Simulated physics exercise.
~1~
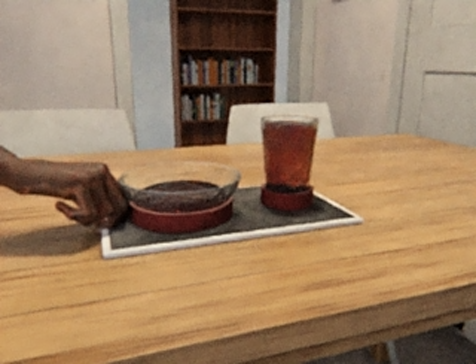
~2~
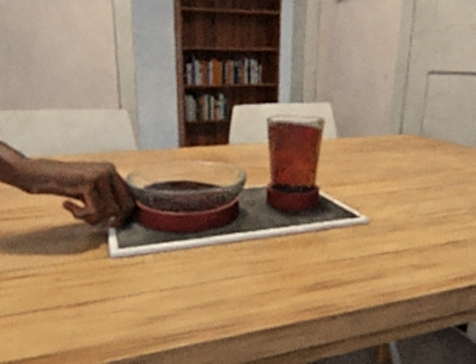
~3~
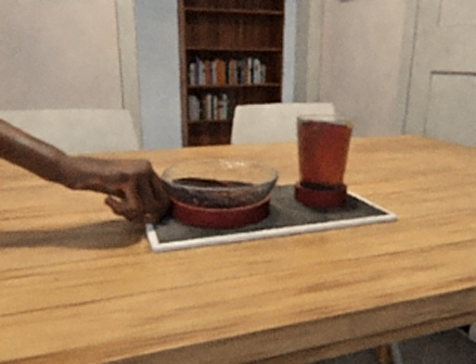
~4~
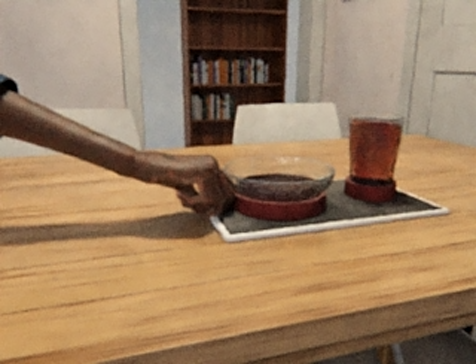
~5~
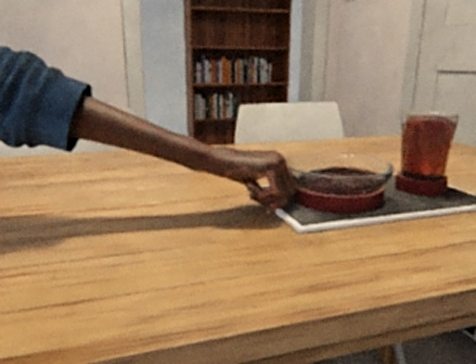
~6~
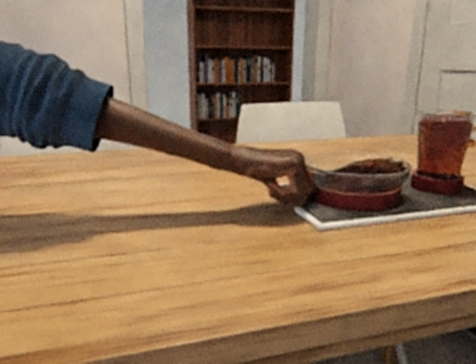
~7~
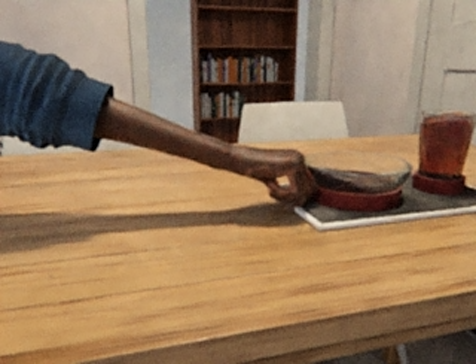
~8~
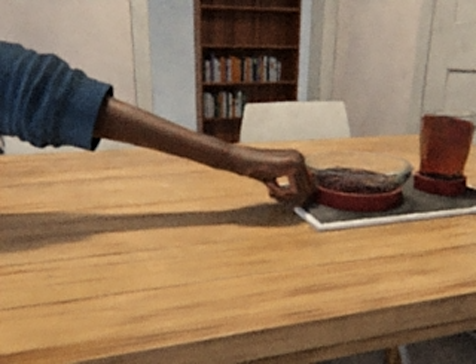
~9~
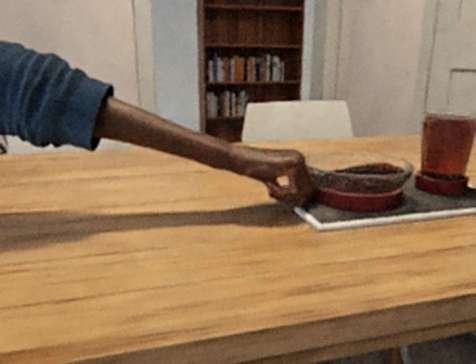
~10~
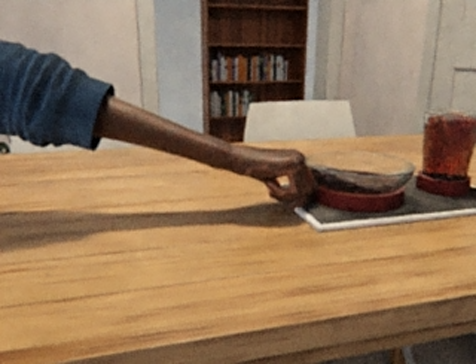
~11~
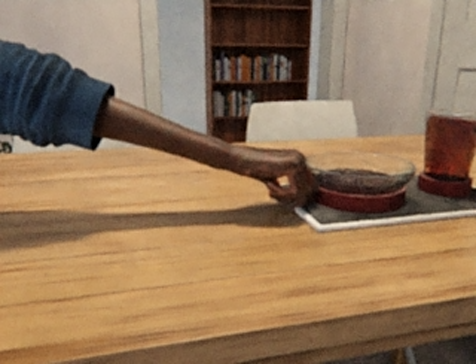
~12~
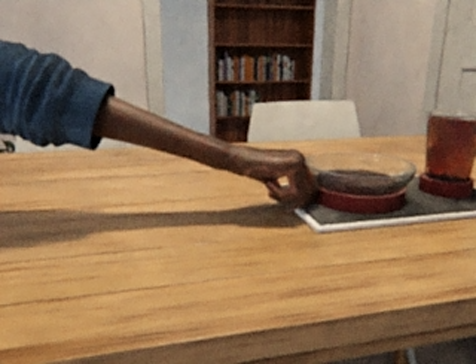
A hand sliding a tray with a bowl and a glass of tea rightward across a wooden table, then holding it still.
